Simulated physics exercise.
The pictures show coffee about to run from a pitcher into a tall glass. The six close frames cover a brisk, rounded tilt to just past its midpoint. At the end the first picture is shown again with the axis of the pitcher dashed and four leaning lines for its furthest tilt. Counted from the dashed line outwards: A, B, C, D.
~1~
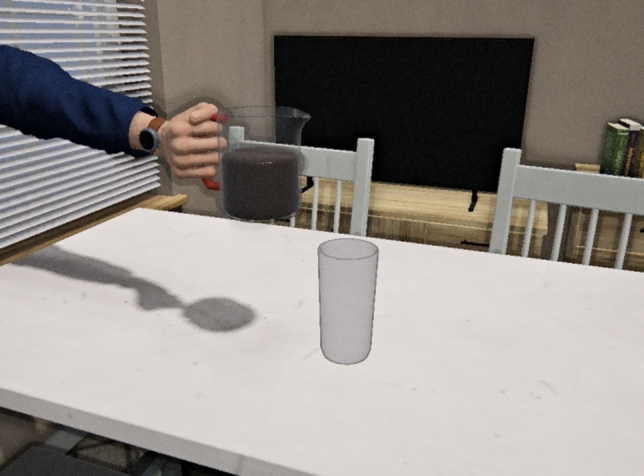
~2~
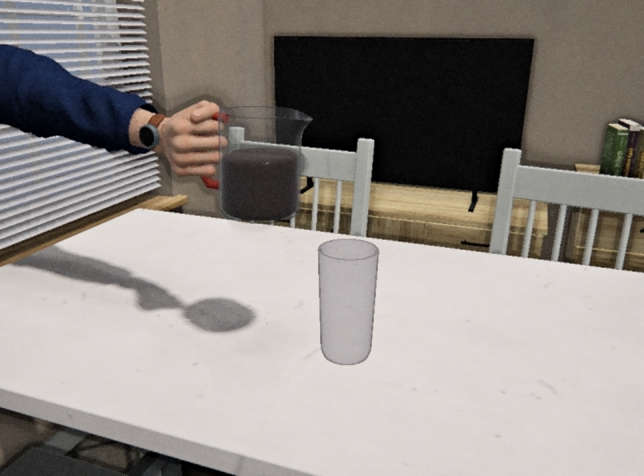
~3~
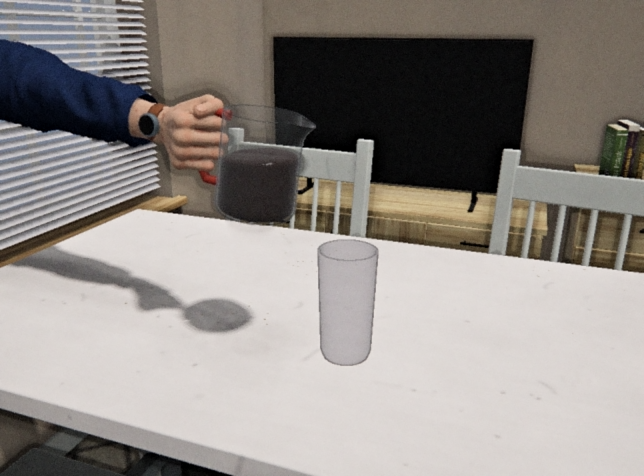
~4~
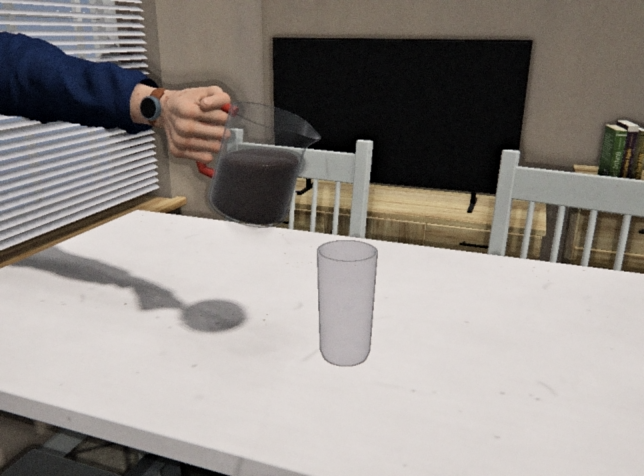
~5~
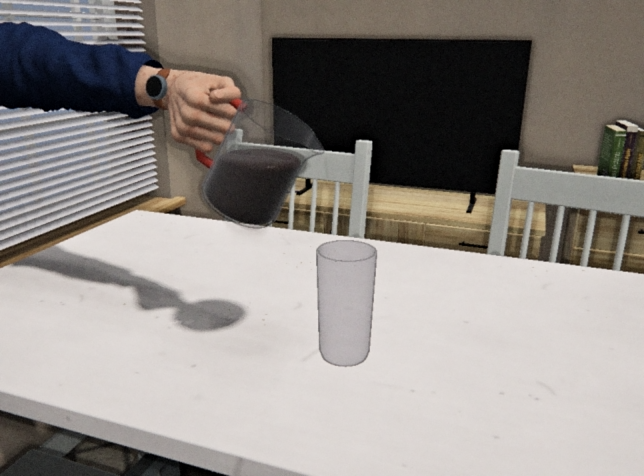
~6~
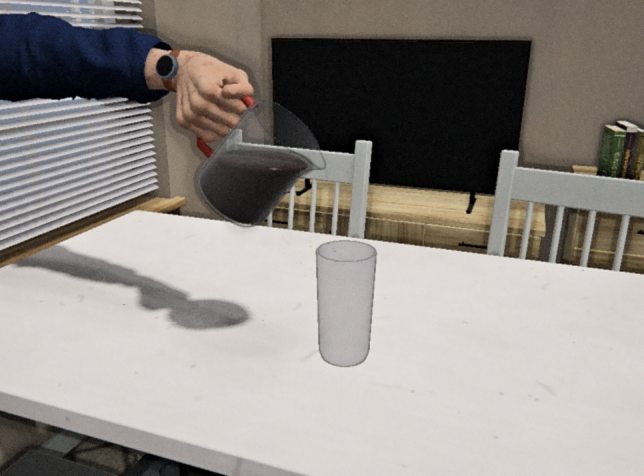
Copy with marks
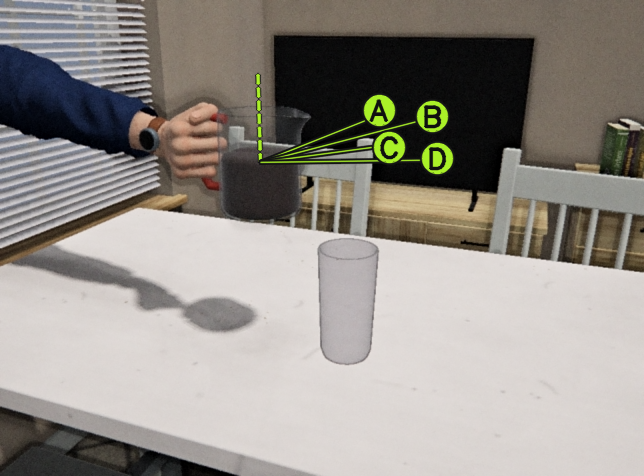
Above a white table, a hand steadily tilts a pitcher of dark liquid rightward.
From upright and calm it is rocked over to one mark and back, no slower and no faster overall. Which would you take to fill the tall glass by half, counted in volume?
The best mark is B.
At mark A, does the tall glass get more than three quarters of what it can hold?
No.
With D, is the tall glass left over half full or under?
Over.
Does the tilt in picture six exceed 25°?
Yes.
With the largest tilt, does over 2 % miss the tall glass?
No, it does not.
On the marked copy, A at (364, 120); B at (415, 121); C at (372, 147); D at (421, 160).
If A is chosen, the tall glass ends with about 35 % of what it can hold.
If B is chosen, the tall glass ends with about 49 % of what it can hold.
If C is chosen, the tall glass ends with about 64 % of what it can hold.
If D is chosen, the tall glass ends with about 77 % of what it can hold.
